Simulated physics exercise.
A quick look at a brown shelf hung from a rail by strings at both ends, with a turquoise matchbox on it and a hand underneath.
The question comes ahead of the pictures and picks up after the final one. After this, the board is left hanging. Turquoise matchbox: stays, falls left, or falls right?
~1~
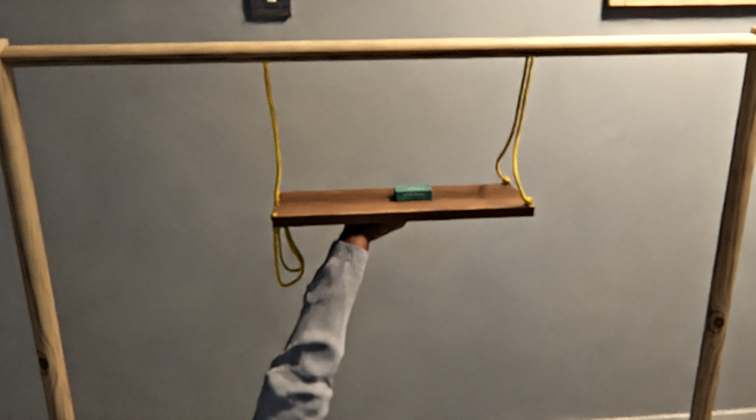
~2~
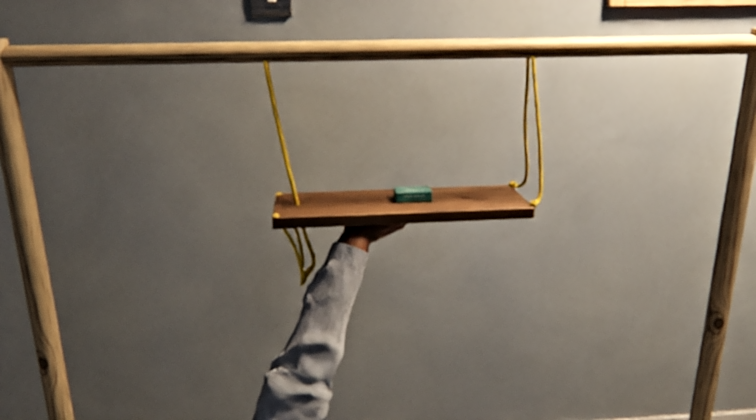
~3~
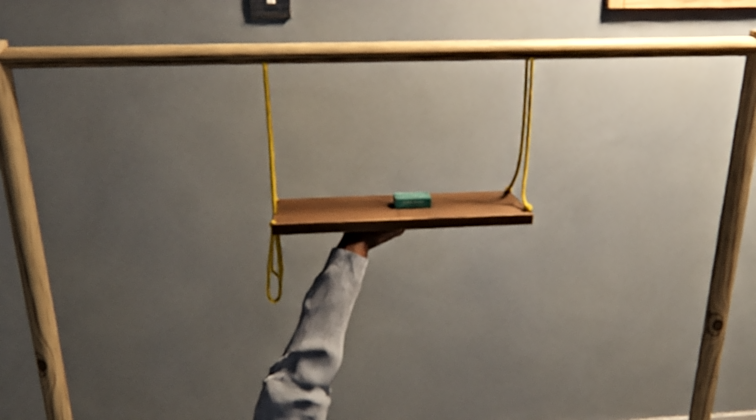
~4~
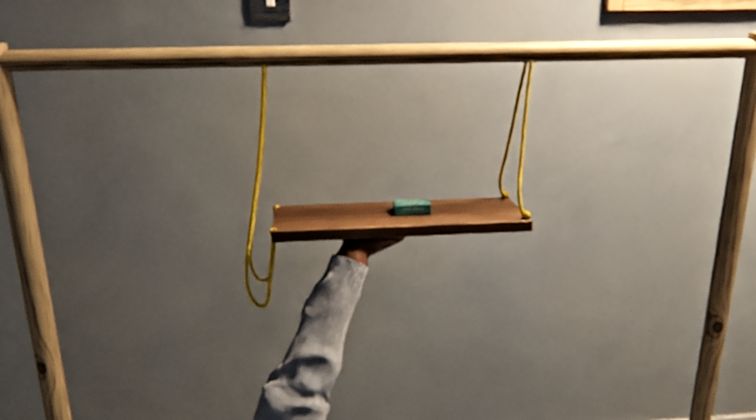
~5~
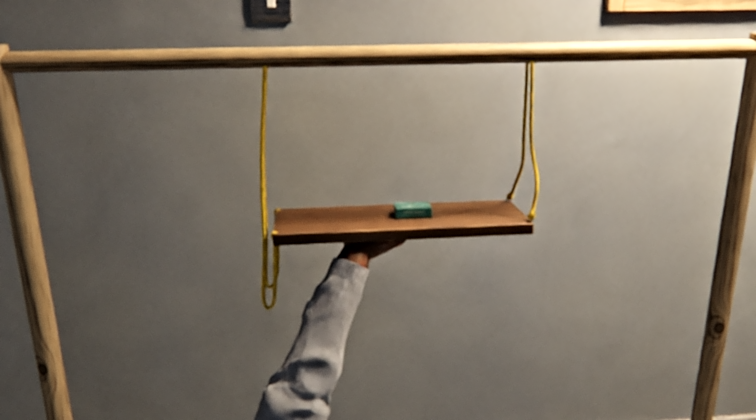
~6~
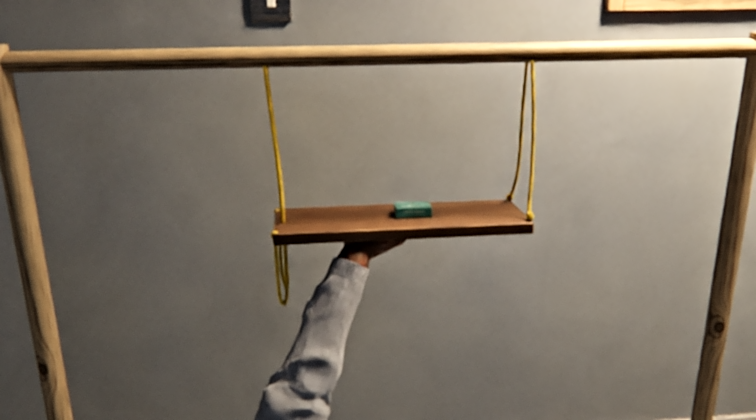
Falls left.
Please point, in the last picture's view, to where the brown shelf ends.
Middle at (426, 288) in the last picture.
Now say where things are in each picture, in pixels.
The first frame shows turquoise matchbox (413, 193); brown shelf (406, 217).
The second frame shows turquoise matchbox (413, 194).
The third frame shows turquoise matchbox (412, 201).
The fourth frame shows turquoise matchbox (412, 207); brown shelf (405, 232).
The fifth frame shows turquoise matchbox (413, 210).
The sixth frame shows turquoise matchbox (413, 210); brown shelf (406, 234); left strings slack, hanging in a loop; right strings almost straight.
Then, 0.44 s past the final frame, board tipped 11° down to the left; matchbox sliding near (331, 250).
Then, 0.98 s past the final frame, board tipped 35° down to the left; matchbox on the floor.
Then, 1.50 s past the final frame, board tipped 40° down to the left; matchbox on the floor.
When it is over, board tipped 42° down to the left; matchbox on the floor. The turquoise matchbox drops leftwards.
